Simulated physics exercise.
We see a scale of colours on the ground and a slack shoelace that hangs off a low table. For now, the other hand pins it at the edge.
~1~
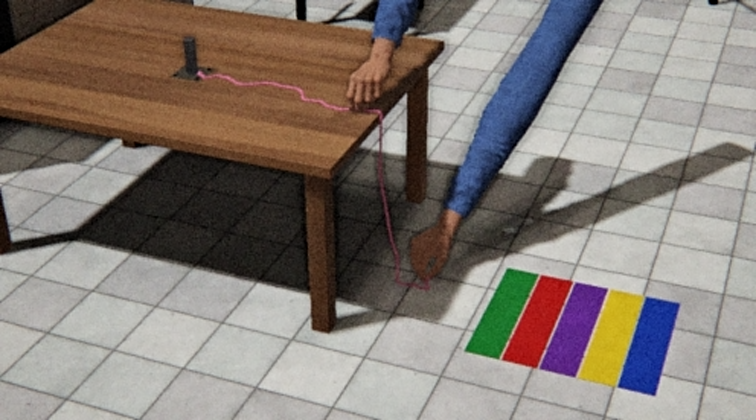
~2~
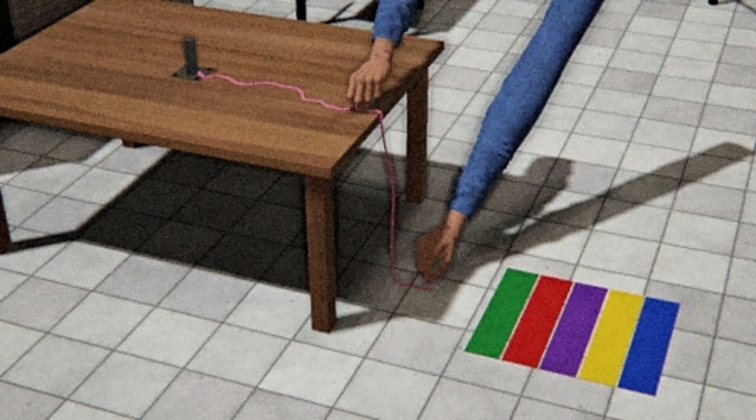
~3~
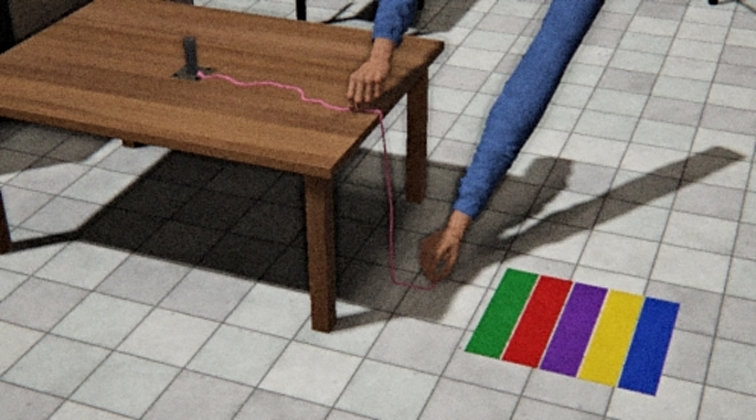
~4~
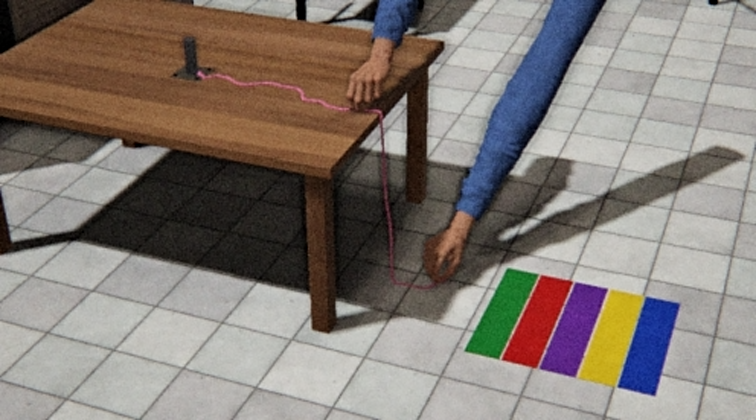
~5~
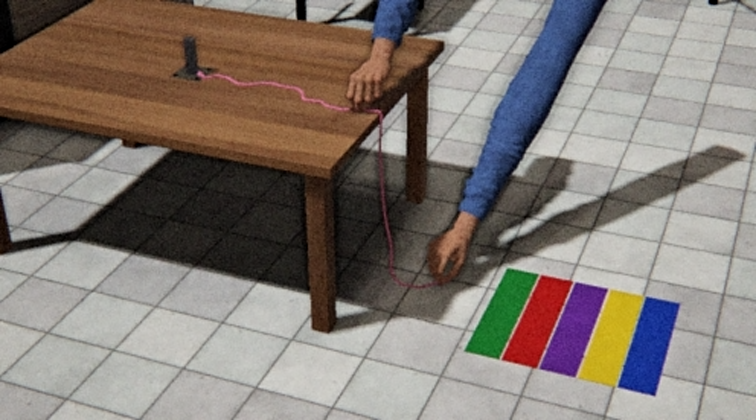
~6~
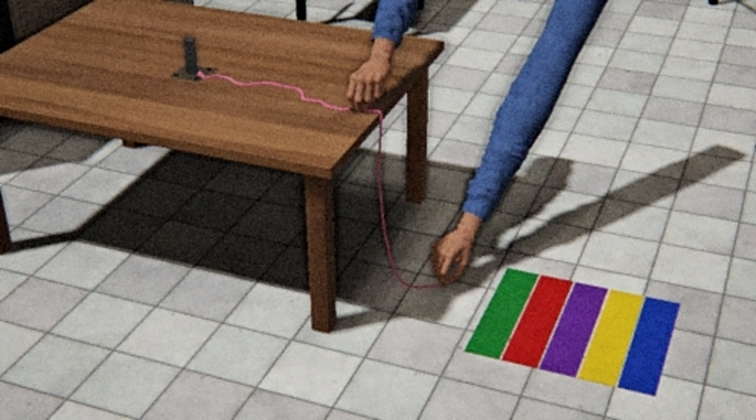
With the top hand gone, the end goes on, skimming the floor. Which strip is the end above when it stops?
The purple one.
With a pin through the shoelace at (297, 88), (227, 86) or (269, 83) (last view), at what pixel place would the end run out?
First try near (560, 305), second near (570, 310), third near (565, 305).
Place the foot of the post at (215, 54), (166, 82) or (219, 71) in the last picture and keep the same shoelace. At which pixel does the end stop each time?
Estimated pixels per try: (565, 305); (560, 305); (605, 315).
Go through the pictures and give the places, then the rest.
The first frame shows end (426, 278); green (490, 339); red (526, 347); purple (564, 356); yellow (602, 365); blue (642, 374).
The second frame shows end (431, 279); shoelace through (226, 77) (284, 87) (332, 107) (384, 140) (393, 205) (393, 269).
The third frame shows end (436, 280).
The fourth frame shows end (440, 281); shoelace through (226, 77) (284, 87) (332, 107) (382, 140) (387, 205) (392, 269).
The fifth frame shows end (444, 281).
The sixth frame shows end (448, 282); shoelace through (226, 77) (284, 87) (332, 107) (380, 140) (381, 204) (394, 268).
Early on, end near (520, 298); over green.
Midway, end near (556, 306); over red.
At the end of the slack, end near (579, 310); over purple. It gets as far as the purple strip.
